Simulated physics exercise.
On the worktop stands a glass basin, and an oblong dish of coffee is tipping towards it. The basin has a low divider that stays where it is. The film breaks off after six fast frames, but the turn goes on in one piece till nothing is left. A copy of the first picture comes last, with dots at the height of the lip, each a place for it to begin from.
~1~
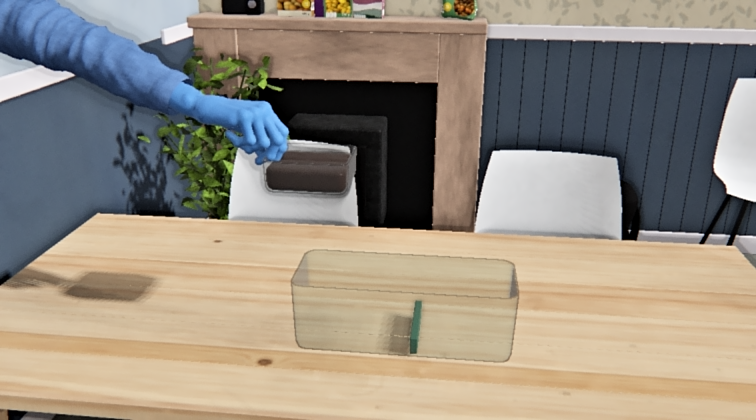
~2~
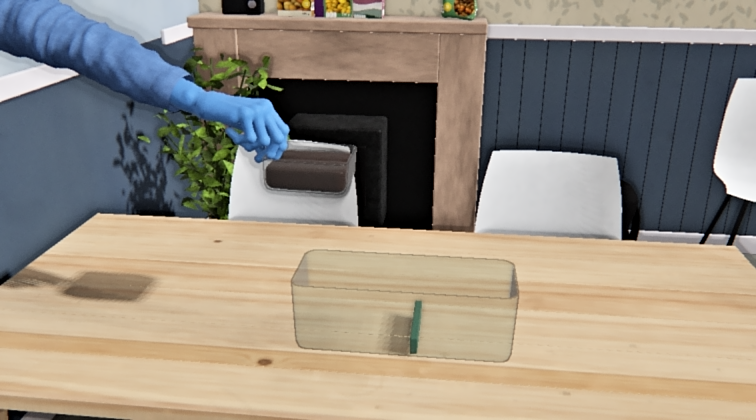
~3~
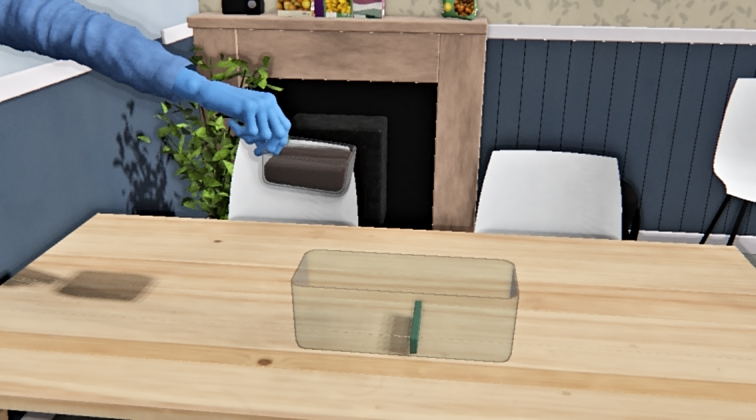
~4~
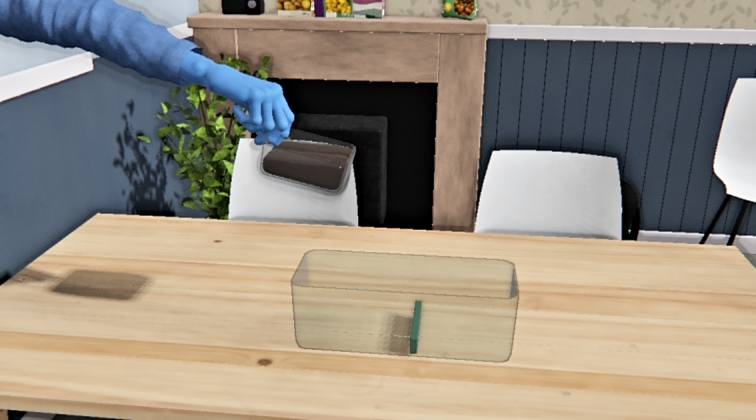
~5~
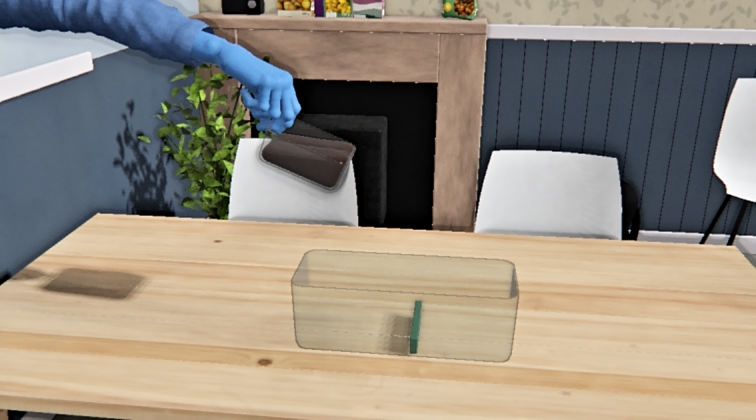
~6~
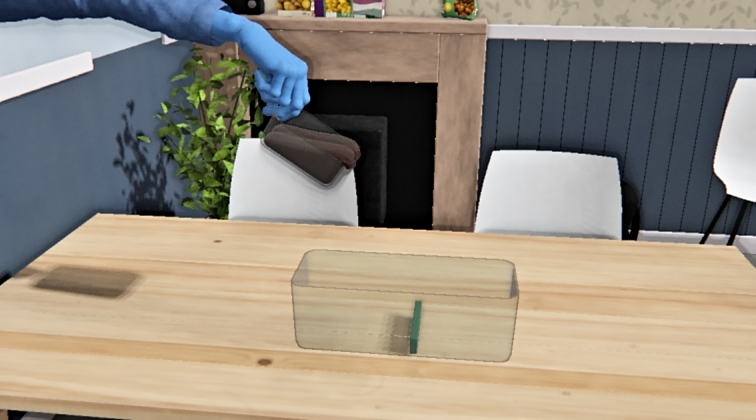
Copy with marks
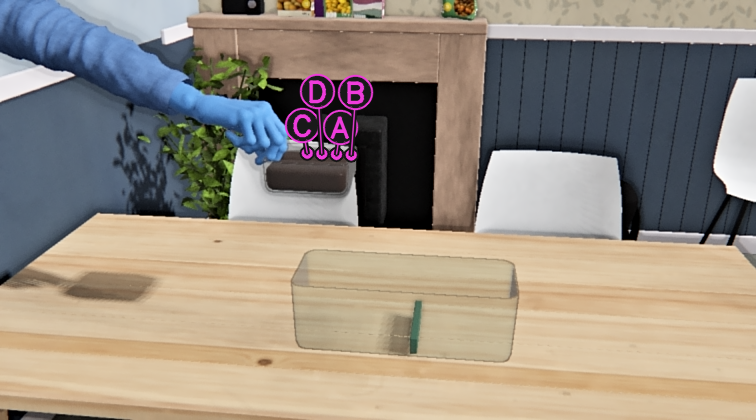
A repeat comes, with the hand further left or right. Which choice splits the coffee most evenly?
The answer is dot A.
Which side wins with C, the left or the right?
The left side.
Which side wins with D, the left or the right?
The left one.
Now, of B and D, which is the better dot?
That is dot B.
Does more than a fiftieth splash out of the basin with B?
Yes, it does.
On the marked copy, A at (336, 154); B at (351, 155); C at (307, 153); D at (321, 153).
If A is chosen, about 46 % ends left of the wall and 48 % right of it; 6 % is lost outside.
If B is chosen, about 33 % ends left of the wall and 62 % right of it; 6 % is lost outside.
If C is chosen, about 79 % ends left of the wall and 16 % right of it; 5 % is lost outside.
If D is chosen, about 77 % ends left of the wall and 19 % right of it; 5 % is lost outside.
